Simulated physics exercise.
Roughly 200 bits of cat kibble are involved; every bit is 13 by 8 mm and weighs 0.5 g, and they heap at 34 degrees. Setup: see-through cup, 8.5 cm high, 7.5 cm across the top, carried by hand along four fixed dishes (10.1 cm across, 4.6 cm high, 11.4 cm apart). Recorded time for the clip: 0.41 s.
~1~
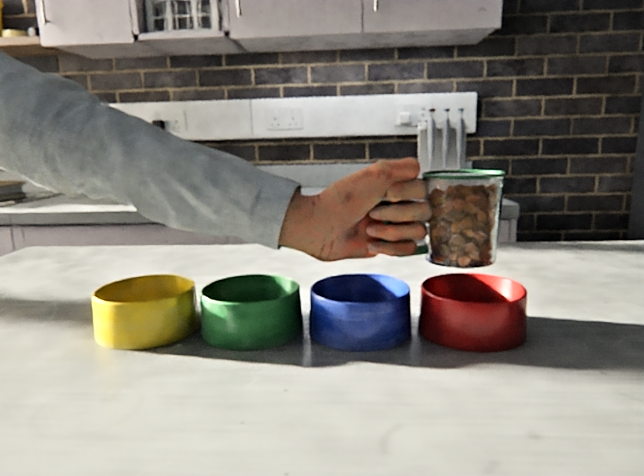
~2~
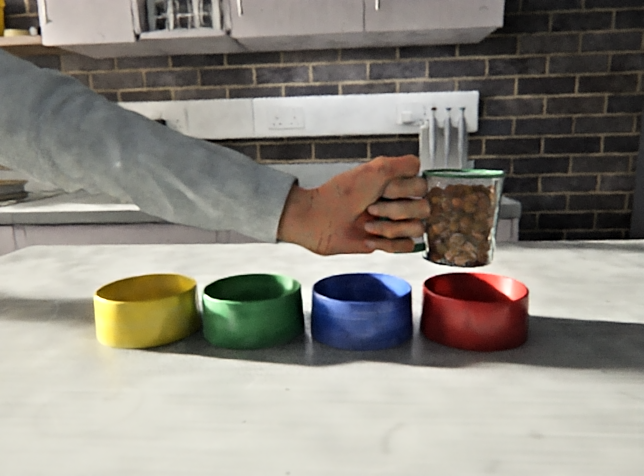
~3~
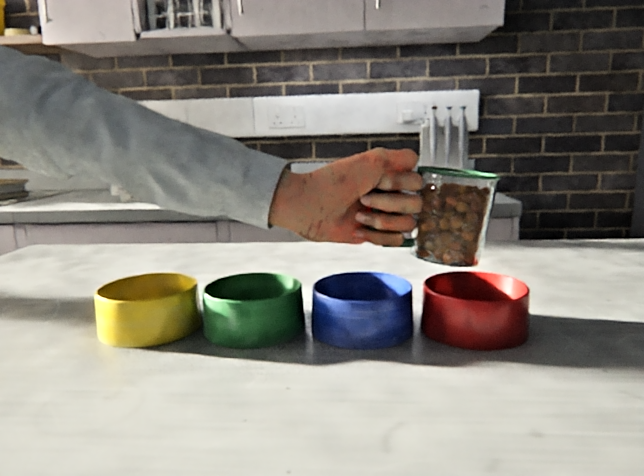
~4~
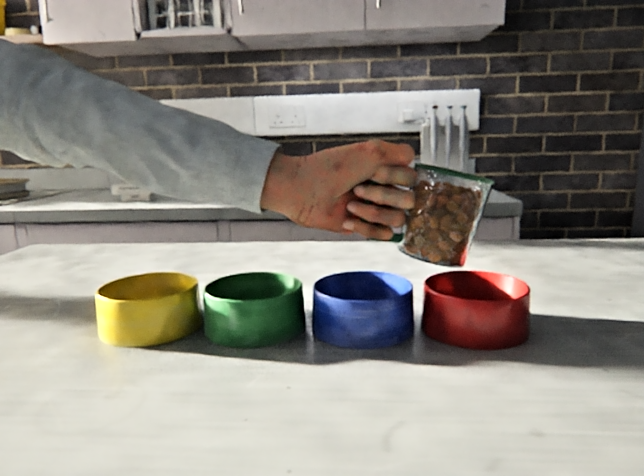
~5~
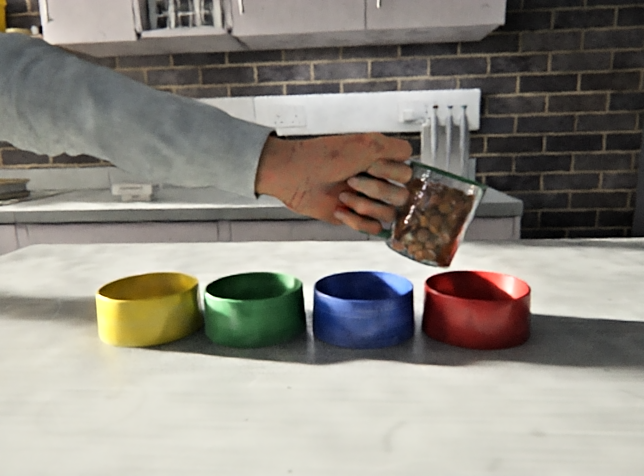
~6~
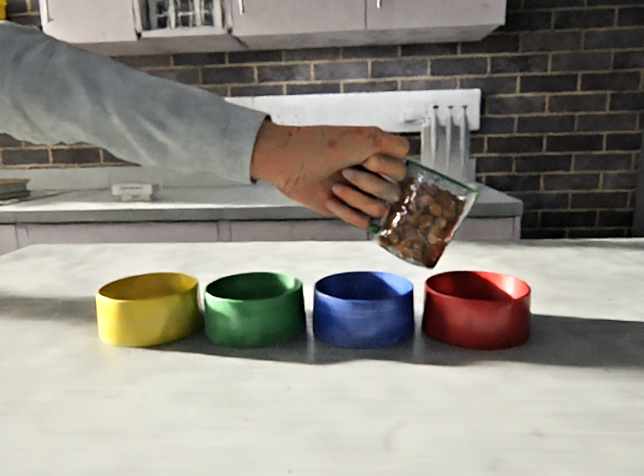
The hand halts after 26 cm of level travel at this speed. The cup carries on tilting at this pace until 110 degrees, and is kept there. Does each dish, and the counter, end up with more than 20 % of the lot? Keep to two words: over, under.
Red: Under, blue: Over, green: Over, yellow: Under, counter: Under.
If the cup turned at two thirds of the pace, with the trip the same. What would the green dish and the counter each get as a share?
It would be green 90 and counter 0.
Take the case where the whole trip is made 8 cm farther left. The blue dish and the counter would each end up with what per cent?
I'd expect blue at 0 and the counter at 10.
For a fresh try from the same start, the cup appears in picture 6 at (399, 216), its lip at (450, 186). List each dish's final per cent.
Red 0, blue 0, green 100, yellow 0.
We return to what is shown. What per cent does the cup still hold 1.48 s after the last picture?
Roughly 35 per cent.
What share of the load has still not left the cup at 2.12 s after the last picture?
10 per cent.
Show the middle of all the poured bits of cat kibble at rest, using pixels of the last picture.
When it all comes to rest, the middle is near (326, 317).
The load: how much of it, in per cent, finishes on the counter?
Close to 10 %, more or less.
Then, 0.89 s after the last picture, tilt 92 degrees; cup holds 90 %, blue 10 %.
Then, 1.48 s after the last picture, tilt 110 degrees; cup holds 35 %, blue 50 %, green 5 %.
Then, 2.12 s after the last picture, tilt 110 degrees; cup holds 10 %, blue 50 %, green 30 %.
In the end, red 0 %, blue 50 %, green 40 %, yellow 0 %, counter 10 %.
